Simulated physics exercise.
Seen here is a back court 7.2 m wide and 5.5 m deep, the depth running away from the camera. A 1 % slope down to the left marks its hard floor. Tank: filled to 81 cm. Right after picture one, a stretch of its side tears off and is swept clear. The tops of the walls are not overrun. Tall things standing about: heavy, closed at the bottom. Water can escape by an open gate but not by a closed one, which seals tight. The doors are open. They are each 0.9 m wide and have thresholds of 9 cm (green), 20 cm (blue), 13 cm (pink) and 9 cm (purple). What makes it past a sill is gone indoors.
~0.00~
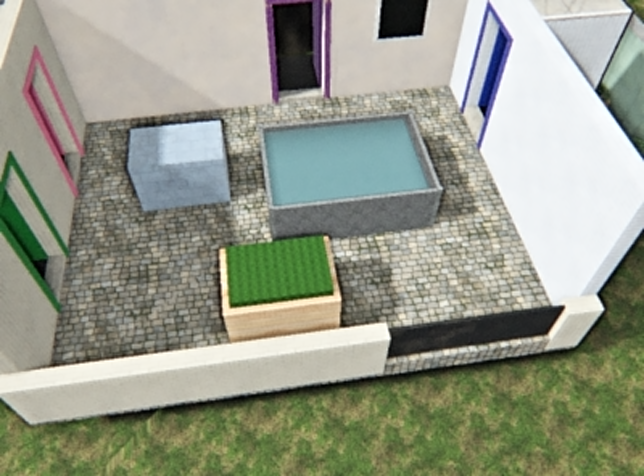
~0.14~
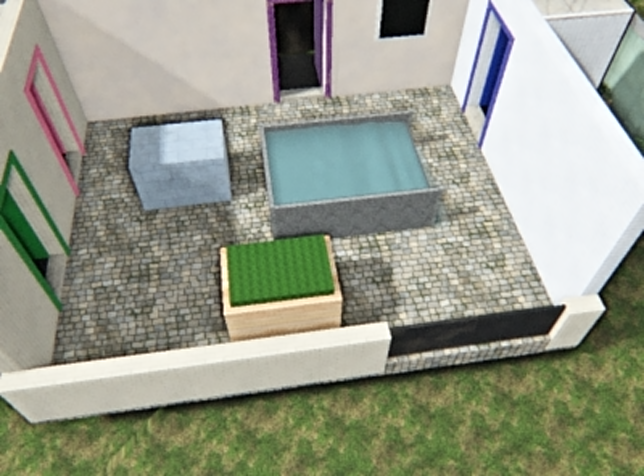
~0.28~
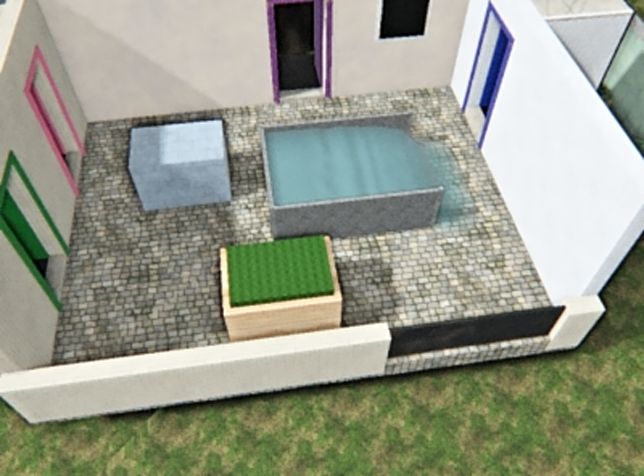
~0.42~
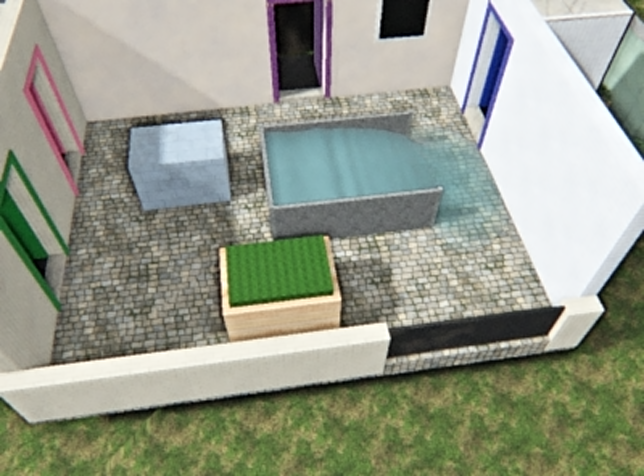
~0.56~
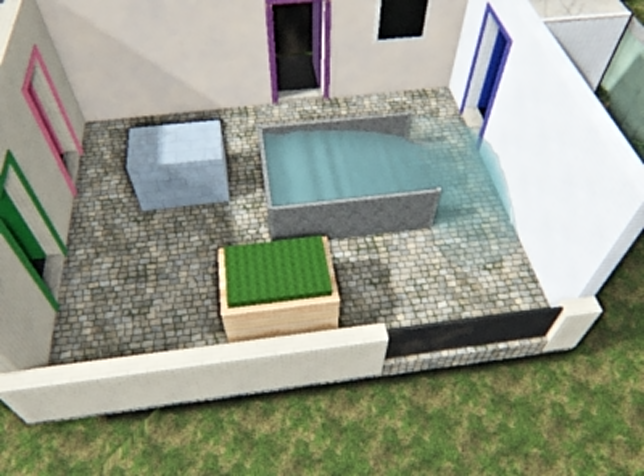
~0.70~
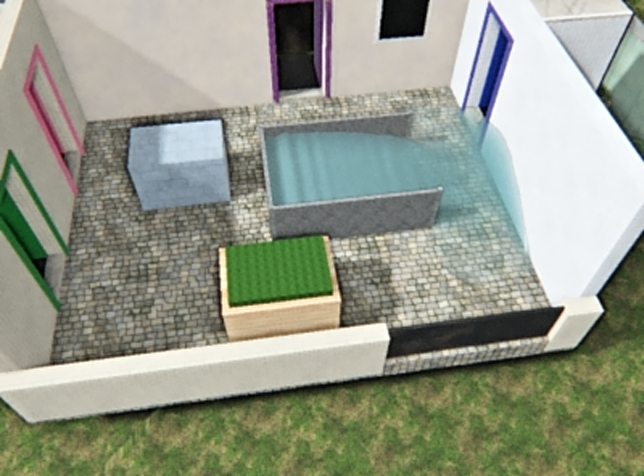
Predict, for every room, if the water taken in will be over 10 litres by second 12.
Green door: Beyond the limit, blue door: Beyond the limit, pink door: Beyond the limit, purple door: Short of the limit.
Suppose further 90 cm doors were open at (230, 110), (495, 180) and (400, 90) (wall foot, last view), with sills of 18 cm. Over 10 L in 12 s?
In sequence the answers are less than that, more than that and more than that.
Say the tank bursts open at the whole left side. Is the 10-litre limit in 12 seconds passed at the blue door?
So for blue: No.
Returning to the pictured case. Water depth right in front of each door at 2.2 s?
Centimetres: Green 0 / blue 32 / pink 0 / purple 3.
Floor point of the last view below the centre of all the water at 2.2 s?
At about (412, 193).
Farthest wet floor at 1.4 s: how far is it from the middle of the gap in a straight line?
3.2 m.
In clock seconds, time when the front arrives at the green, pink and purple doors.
Times: Green 4.5 seconds, pink 4.0 seconds, purple 2.2 seconds.
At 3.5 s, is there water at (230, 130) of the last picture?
Soaked.
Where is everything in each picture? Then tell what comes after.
In the first frame, still water, 81 cm deep, in the tank at (346, 160).
In the second frame, water pours out at (418, 173) and has run 1.0 m, to a hidden place; typically 7 cm deep outside, 81 cm at the tank's back.
In the third frame, the front is at (463, 230), 1.2 m from the gap at (418, 176); 1.6 m2 of floor is under water; 81 cm left at the back of the tank.
In the fourth frame, water pours out at (417, 178) and has run 1.6 m, to (447, 132); typically 11 cm deep outside, 81 cm at the tank's back.
In the fifth frame, water pours out at (415, 179) and has run 2.0 m, to (518, 242); typically 12 cm deep outside, 80 cm at the tank's back.
In the sixth frame, the front is at (458, 107), 2.4 m from the gap at (416, 179); 4.6 m2 of floor is under water; 71 cm left at the back of the tank.
After 1.4 s water covers 20 % of the floor and is deepest (56 cm) near (475, 182); green door not reached, blue door 35 cm at the sill, 23 L in, pink door not reached, purple door not reached.
After 2.2 s water covers 30 % of the floor and is deepest (50 cm) near (444, 91); green door not reached, blue door 32 cm at the sill, 74 L in, pink door not reached, purple door 3 cm at the sill, 0 L in.
After 3.5 s water covers 60 % of the floor and is deepest (36 cm) near (348, 329); green door not reached, blue door 21 cm at the sill, 105 L in, pink door not reached, purple door 9 cm at the sill, 0 L in.
After 7.0 s water covers 95 % of the floor and is deepest (21 cm) near (71, 228); green door 13 cm at the sill, 8 L in, blue door 9 cm at the sill, 109 L in, pink door 19 cm at the sill, 96 L in, purple door 6 cm at the sill, 0 L in.
After 12.0 s water covers 100 % of the floor and is deepest (16 cm) near (46, 395); green door 13 cm at the sill, 73 L in, blue door 6 cm at the sill, 109 L in, pink door 12 cm at the sill, 116 L in, purple door 4 cm at the sill, 0 L in.
